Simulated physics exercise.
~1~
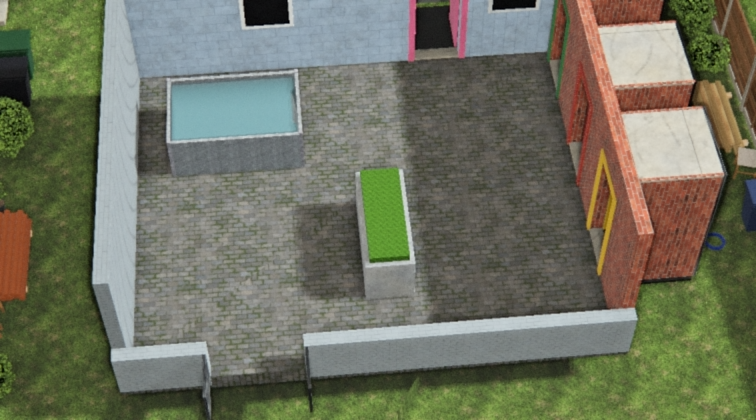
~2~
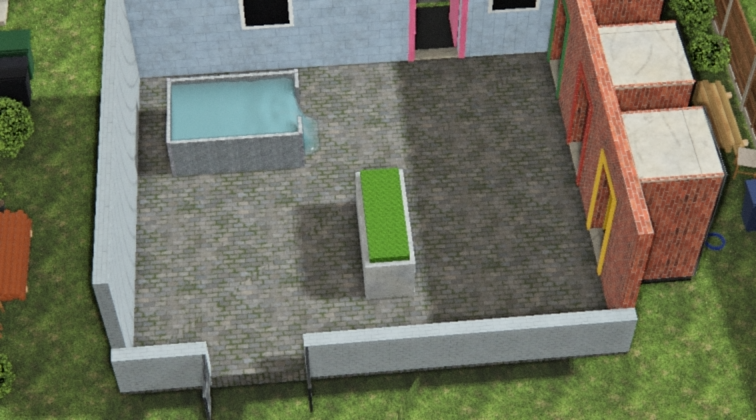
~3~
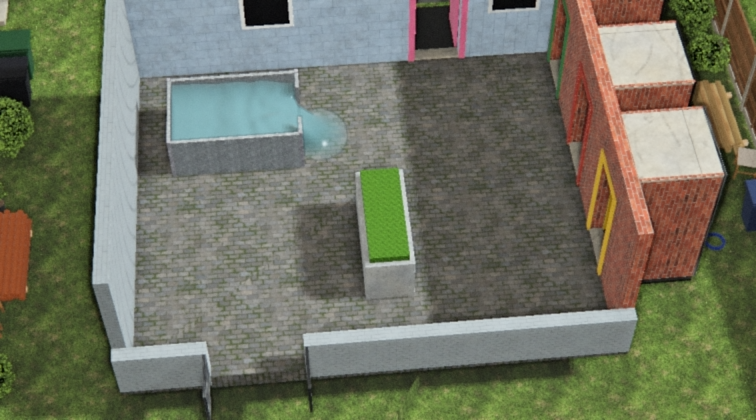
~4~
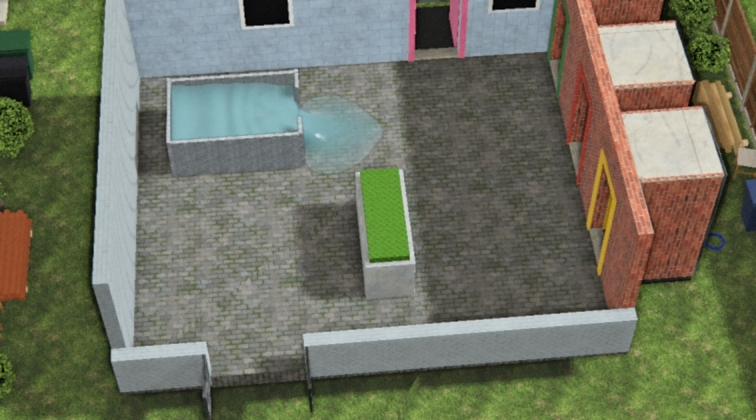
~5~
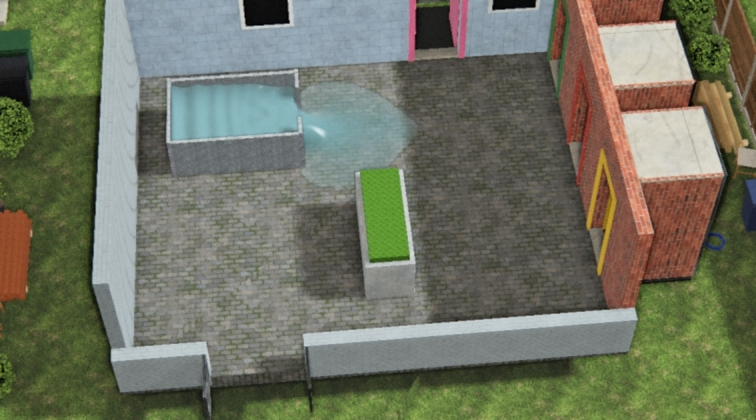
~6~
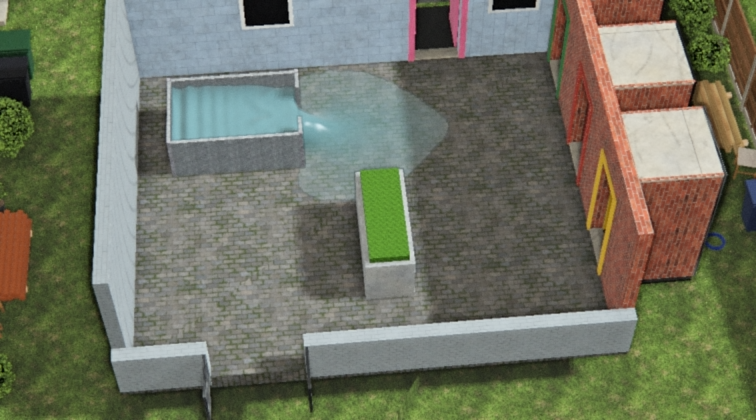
The clip shows a walled, paved yard with a water tank and a grass-topped block as the tank's right side opens and water pours out, spreading rightward across the paving in a widening fan past the block's far end.
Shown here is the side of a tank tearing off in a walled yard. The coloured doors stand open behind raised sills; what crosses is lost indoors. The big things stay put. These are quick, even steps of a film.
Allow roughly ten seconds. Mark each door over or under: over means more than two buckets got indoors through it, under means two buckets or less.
Red door - over, pink door - over, yellow door - over, green door - over.
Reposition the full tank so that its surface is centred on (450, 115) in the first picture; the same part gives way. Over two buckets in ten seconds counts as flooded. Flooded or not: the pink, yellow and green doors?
The pink door stays within the limit, the yellow door stays within the limit, the green door exceeds the limit.
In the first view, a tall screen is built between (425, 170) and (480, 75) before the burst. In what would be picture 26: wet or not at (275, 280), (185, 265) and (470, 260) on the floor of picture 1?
Results in sequence: Bone-dry / bone-dry / swamped.
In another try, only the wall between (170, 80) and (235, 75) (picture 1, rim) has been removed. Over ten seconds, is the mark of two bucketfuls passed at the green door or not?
With the breach moved, the green one crosses the threshold.
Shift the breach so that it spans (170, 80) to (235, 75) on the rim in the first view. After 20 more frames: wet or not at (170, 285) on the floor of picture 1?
Answer: Awash.
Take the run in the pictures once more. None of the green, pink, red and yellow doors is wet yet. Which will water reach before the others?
It is the door marked pink.
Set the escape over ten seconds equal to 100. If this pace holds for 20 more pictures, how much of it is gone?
It comes to around 45 per cent.
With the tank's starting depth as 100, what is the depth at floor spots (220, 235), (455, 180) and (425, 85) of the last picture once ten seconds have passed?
In order: About 0, 6 and 8 in a hundred.
A moment on, water covers 30 % of the floor; the red door not reached, the pink door wet at the sill, nothing in, the yellow door not reached, the green door not reached.
Next, water covers 40 % of the floor; the red door under two buckets in, the pink door under two buckets in, the yellow door not reached, the green door over two buckets in.
Then, water covers 45 % of the floor; the red door far over two buckets in, the pink door over two buckets in, the yellow door over two buckets in, the green door far over two buckets in.
Later, water covers 50 % of the floor; the red door far over two buckets in, the pink door over two buckets in, the yellow door over two buckets in, the green door far over two buckets in.
In the end, water covers 65 % of the floor; the red door far over two buckets in, the pink door over two buckets in, the yellow door far over two buckets in, the green door far over two buckets in.
